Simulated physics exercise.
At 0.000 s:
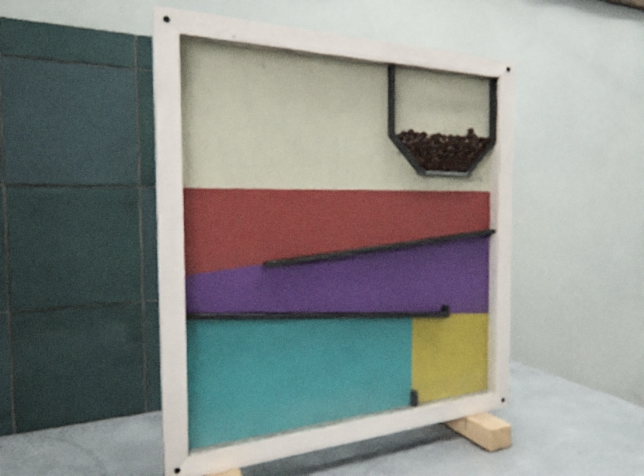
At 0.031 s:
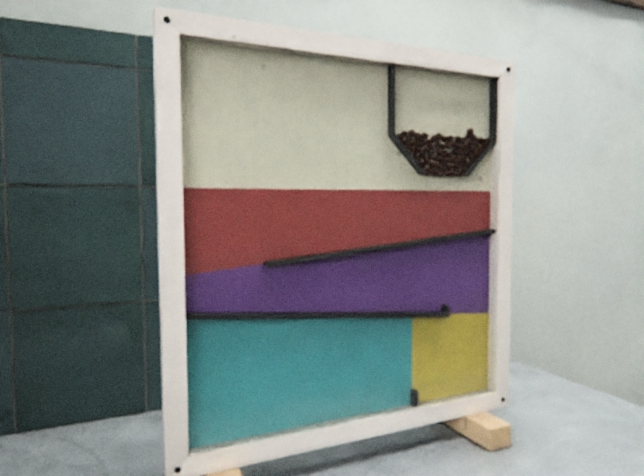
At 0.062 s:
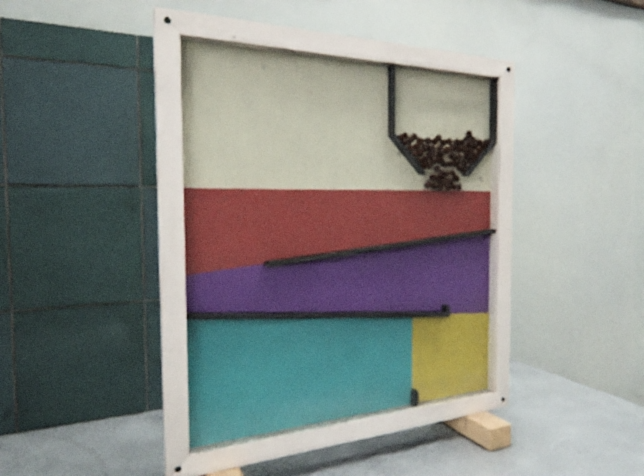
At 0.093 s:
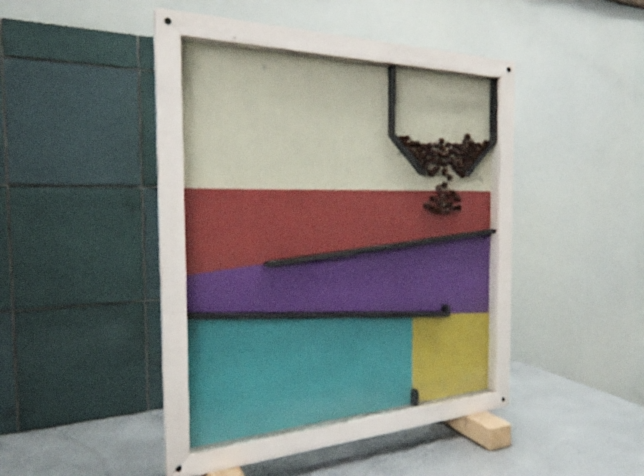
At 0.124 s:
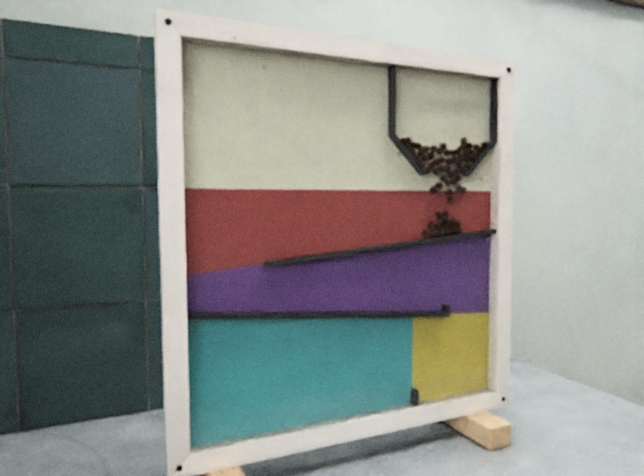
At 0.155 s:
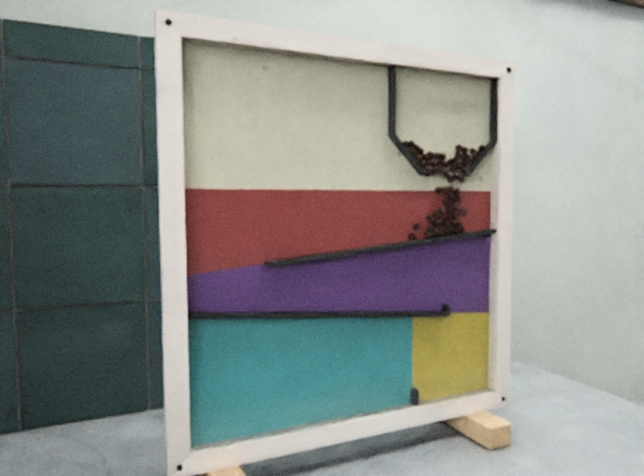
The video shows small dark pellets resting in a hopper at the upper right of a white-framed panel with coloured sections, then dropping through its bottom opening onto a sloping dark ledge, where some spread leftward.
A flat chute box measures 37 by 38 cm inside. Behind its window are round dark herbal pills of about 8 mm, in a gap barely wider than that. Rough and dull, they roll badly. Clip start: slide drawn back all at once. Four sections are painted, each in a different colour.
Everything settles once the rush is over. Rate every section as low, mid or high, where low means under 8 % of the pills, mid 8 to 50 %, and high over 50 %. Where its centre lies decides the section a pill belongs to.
Red: High, purple: Low, turquoise: Low, yellow: Low.
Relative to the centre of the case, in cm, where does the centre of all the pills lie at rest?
Offset approx. 9 cm right, 1 cm above.
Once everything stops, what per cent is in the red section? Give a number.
Near 100 in a hundred, I'd say.
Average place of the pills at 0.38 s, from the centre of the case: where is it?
About 10 cm right and 2 cm above.
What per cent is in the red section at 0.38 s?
The share there is near 95 %.
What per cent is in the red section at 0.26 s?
The share there is close to 75 per cent.
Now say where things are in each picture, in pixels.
In the first picture, about 70 pills; load centre (445, 150); red (344, 221), purple (381, 281), turquoise (306, 371), yellow (451, 355); slide (420, 173) to (468, 174).
In the second picture, load centre (445, 154); 0 out, leading pill (448, 174).
In the third picture, load centre (441, 154); 13 out, leading pill (448, 188).
In the fourth picture, load centre (444, 164); 18 out, leading pill (447, 211).
In the fifth picture, load centre (443, 178); 27 out, leading pill (432, 234).
In the sixth picture, load centre (445, 189); 35 out, leading pill (412, 236); wall ends (268, 264), (446, 306), (415, 390), (392, 65) to (422, 173), (466, 175) to (494, 78).
After 0.26 s, the pills' middle is 11 cm right of and 4 cm above the centre; red 75 %.
After 0.38 s, the pills' middle is 10 cm right of and 2 cm above the centre; red 95 %.
After 0.60 s, the pills' middle is 9 cm right of and 2 cm above the centre; red 100 %.
At rest by 1.6 s, red 100 %, purple 0 %, turquoise 0 %, yellow 0 %.
